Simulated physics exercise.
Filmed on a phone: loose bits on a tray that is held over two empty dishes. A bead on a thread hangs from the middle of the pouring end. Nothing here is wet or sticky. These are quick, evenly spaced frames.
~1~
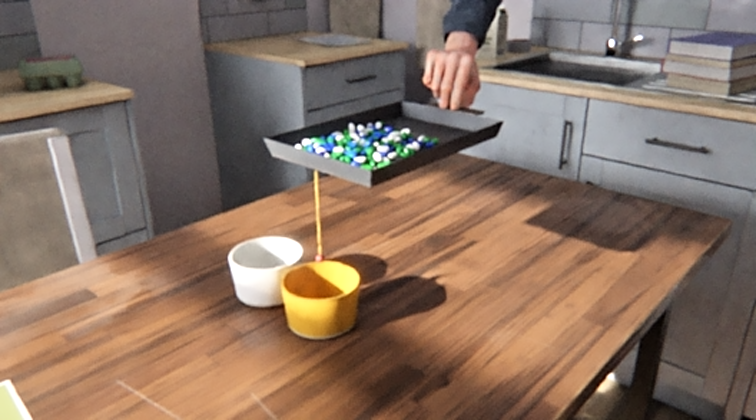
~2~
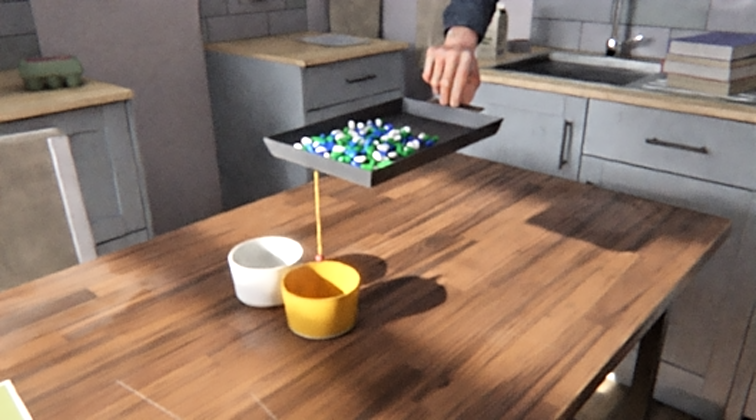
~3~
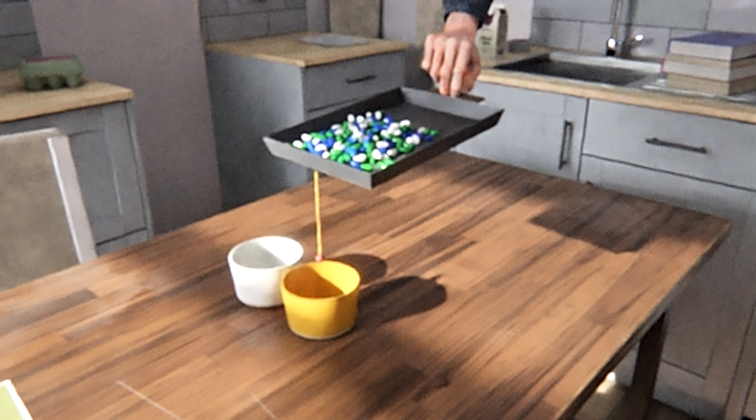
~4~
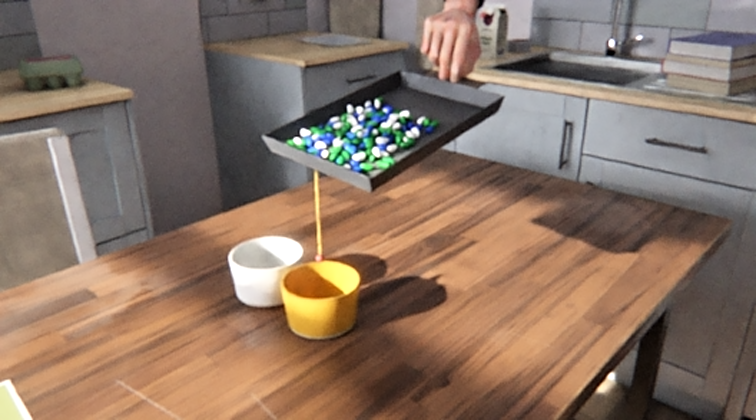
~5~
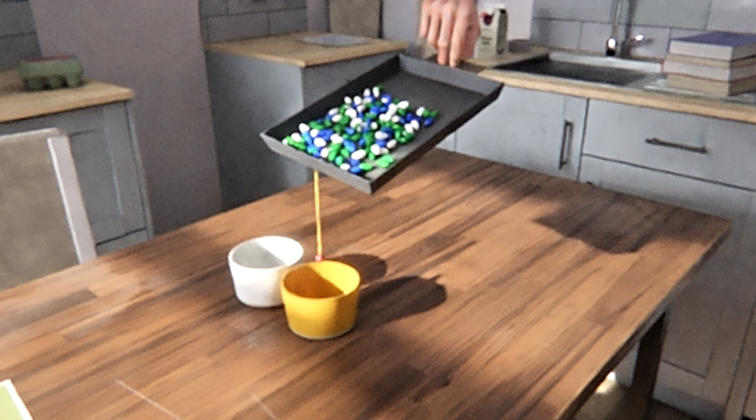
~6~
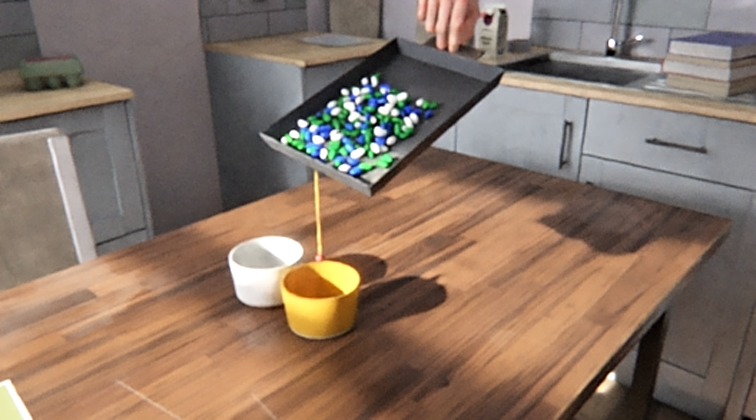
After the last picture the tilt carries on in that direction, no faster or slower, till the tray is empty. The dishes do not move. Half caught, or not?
They take less than half between them.
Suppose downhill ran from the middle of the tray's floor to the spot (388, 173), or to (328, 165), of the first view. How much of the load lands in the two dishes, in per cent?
The first gives 10 %, the second 30 %.
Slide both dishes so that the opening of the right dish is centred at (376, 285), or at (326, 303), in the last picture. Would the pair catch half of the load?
One: The smaller part. Two: Above a half.
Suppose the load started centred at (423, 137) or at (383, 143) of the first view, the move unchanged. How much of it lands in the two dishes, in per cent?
In turn 30 and 20 in a hundred.
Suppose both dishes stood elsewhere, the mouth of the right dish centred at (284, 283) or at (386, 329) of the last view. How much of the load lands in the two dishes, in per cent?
Near 10 % and 60 %.
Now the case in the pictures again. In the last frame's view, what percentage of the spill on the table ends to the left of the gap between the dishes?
Roughly 20 in a hundred.
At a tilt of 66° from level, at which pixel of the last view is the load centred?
Close to (343, 140).
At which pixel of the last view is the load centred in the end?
Close to (346, 346).
Shortly afterwards, tray tipped steeply; all but a few on the tray; only a few in the air.
Next, tray tipped past a quarter turn; near a third on the tray; a little in the right dish; near a quarter outside both; near a third in the air.
Some moments later, tray tipped past a quarter turn; near a quarter in the right dish; the bulk outside both.
In the end, tray tipped past a quarter turn; near a quarter in the right dish; none at all in the left dish; the bulk outside both.
